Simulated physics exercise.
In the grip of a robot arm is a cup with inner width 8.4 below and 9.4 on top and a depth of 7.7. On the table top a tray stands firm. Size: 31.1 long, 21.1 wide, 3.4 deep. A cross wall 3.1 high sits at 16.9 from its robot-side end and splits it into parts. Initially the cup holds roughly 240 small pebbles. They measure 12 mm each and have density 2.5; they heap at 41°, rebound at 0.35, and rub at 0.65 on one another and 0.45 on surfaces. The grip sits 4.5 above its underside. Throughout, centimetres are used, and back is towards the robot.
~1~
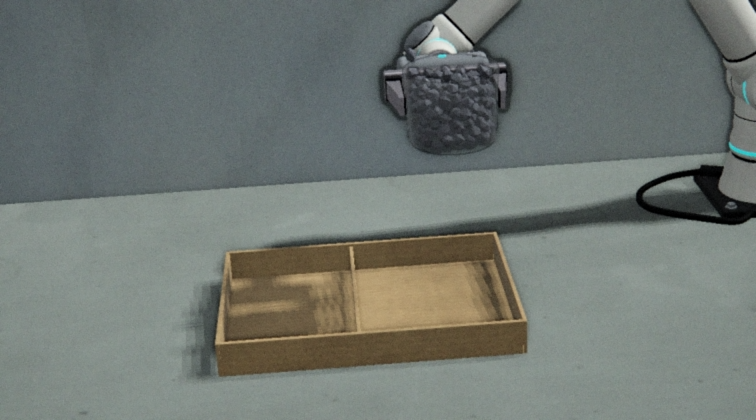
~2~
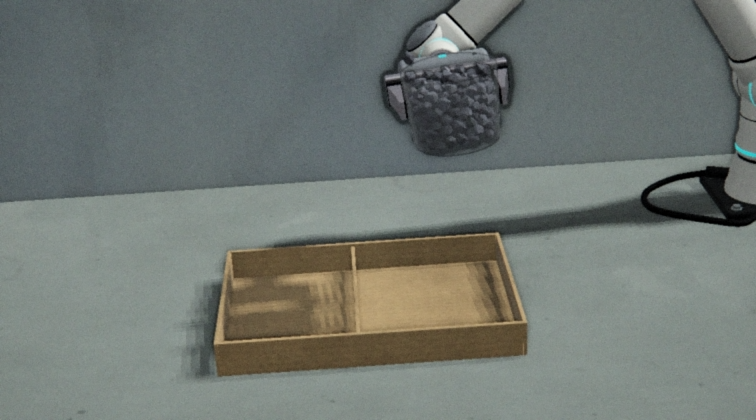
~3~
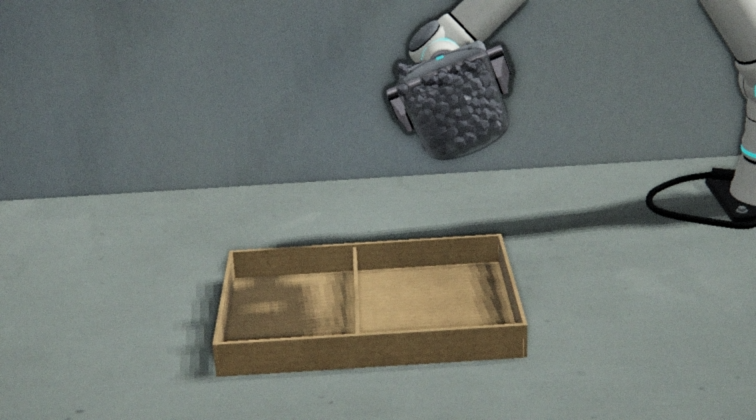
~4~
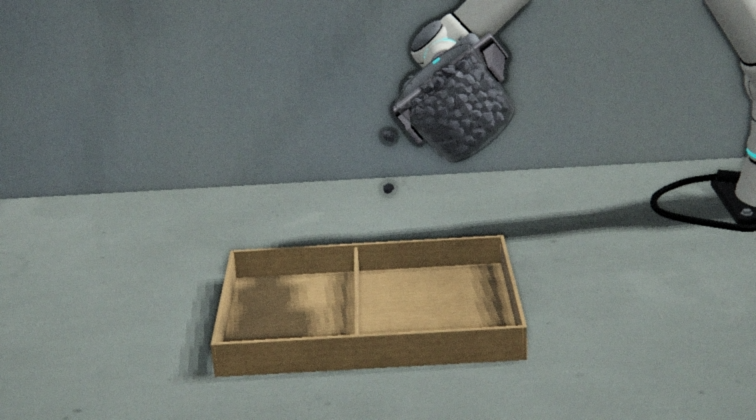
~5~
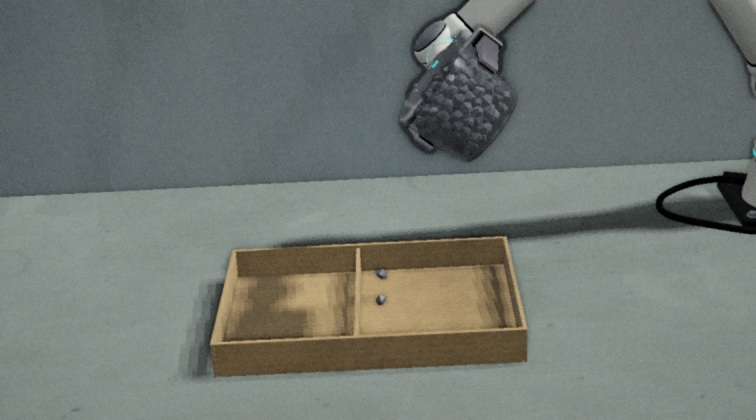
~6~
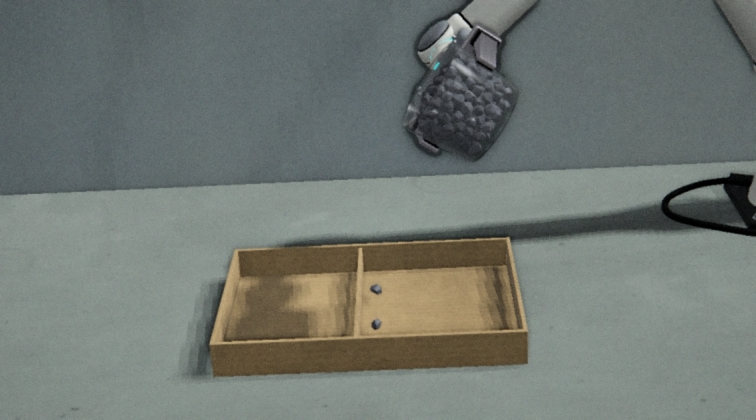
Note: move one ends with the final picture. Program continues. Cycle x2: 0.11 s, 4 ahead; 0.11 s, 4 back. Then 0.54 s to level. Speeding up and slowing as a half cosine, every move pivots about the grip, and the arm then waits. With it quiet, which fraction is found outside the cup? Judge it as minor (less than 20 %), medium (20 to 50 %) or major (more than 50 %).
Medium, 20 to 50 %.
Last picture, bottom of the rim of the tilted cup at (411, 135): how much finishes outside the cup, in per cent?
Somewhere around 60 %.
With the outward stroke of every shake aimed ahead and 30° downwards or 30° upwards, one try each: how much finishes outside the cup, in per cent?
15 and 50 %.
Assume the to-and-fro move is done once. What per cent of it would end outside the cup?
In that case some 20 per cent.
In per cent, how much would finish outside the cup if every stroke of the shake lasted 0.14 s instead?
Estimate: Close to 15 percent.
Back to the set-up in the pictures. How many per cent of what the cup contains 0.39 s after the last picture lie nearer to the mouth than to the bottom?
Something near 55 per cent is there.
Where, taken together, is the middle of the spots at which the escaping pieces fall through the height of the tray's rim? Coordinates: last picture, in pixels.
(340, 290).
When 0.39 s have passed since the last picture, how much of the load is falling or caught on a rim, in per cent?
4 %.
Then, 0.39 s later, tilted 55° forward, highest piece 27 above the table; 185 in the cup, 30 in the far-side part, 12 in the robot-side part, 9 in flight or on a rim.
Then, 0.78 s later, tilted 16° forward, highest piece 27 above the table; 169 in the cup, 44 in the far-side part, 23 in the robot-side part.
Then, 1.18 s later, level, highest piece 28 above the table; 169 in the cup, 44 in the far-side part, 23 in the robot-side part.
Then, 2.23 s later, level, highest piece 28 above the table; 169 in the cup, 44 in the far-side part, 23 in the robot-side part.
At rest, 169 in the cup, 44 in the far-side part, 23 in the robot-side part. That is 28 % outside the cup.
